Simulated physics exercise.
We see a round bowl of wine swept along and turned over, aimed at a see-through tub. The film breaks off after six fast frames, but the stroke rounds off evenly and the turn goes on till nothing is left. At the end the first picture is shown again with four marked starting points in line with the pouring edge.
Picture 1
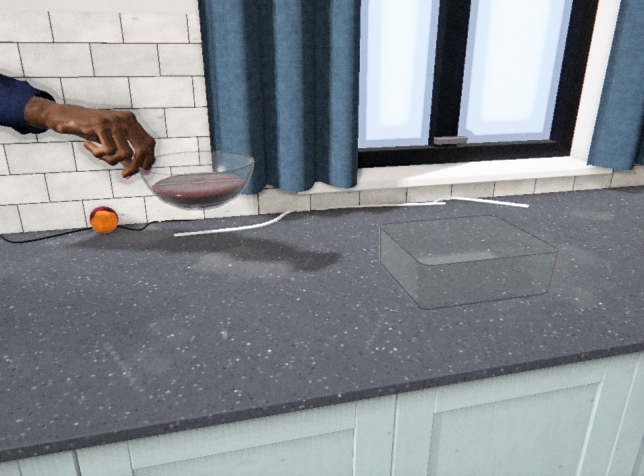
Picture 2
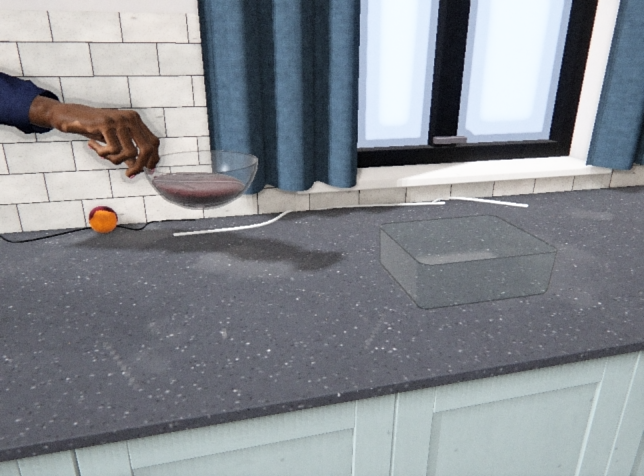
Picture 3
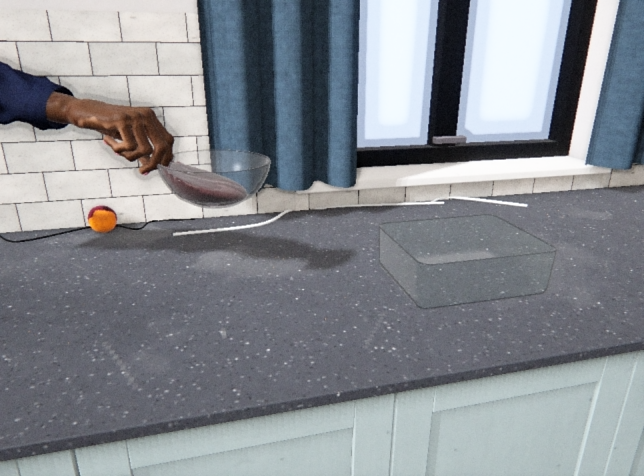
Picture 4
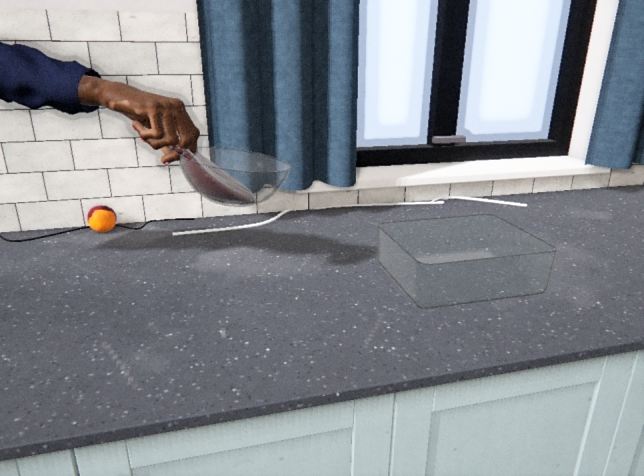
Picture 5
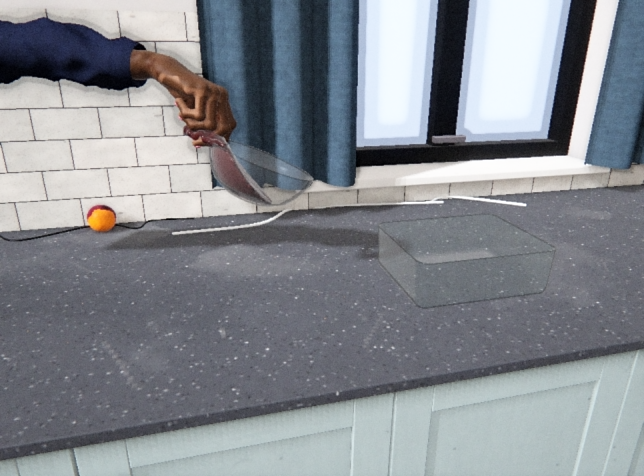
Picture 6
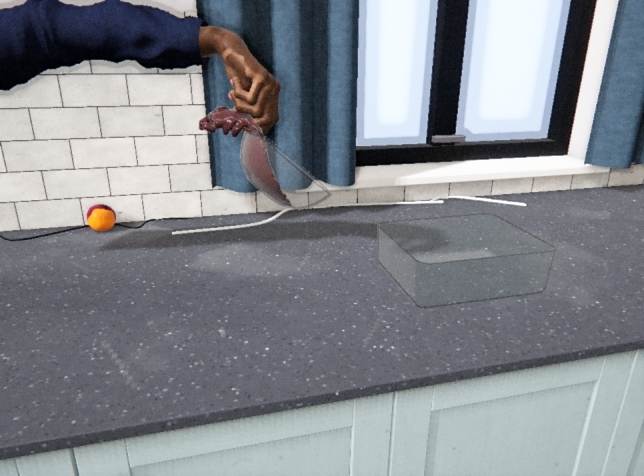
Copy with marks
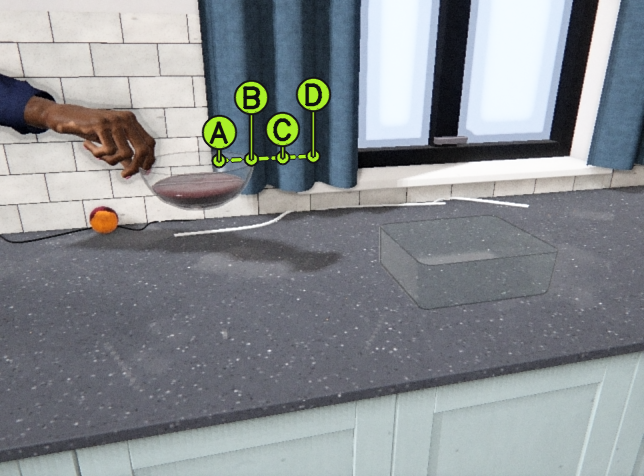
On a dark speckled countertop, a hand held a clear round bowl of wine, carried it right toward a see-through tub and tilted it steeply, and the wine rode up and over the rim.
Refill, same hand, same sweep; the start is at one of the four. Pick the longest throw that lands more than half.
Take C.
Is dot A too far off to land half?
Yes.
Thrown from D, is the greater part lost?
No.
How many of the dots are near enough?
Two of the four.
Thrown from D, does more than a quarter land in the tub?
Yes.
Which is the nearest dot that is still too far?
That would be B.
In lime, A at (219, 160); B at (251, 159); C at (282, 157); D at (313, 156).
With A, about 18 % lands in the tub, 77 % falls short and 5 % goes beside or beyond.
With B, about 34 % lands in the tub, 59 % falls short and 7 % goes beside or beyond.
With C, about 69 % lands in the tub, 19 % falls short and 12 % goes beside or beyond.
With D, about 73 % lands in the tub, 13 % falls short and 14 % goes beside or beyond.
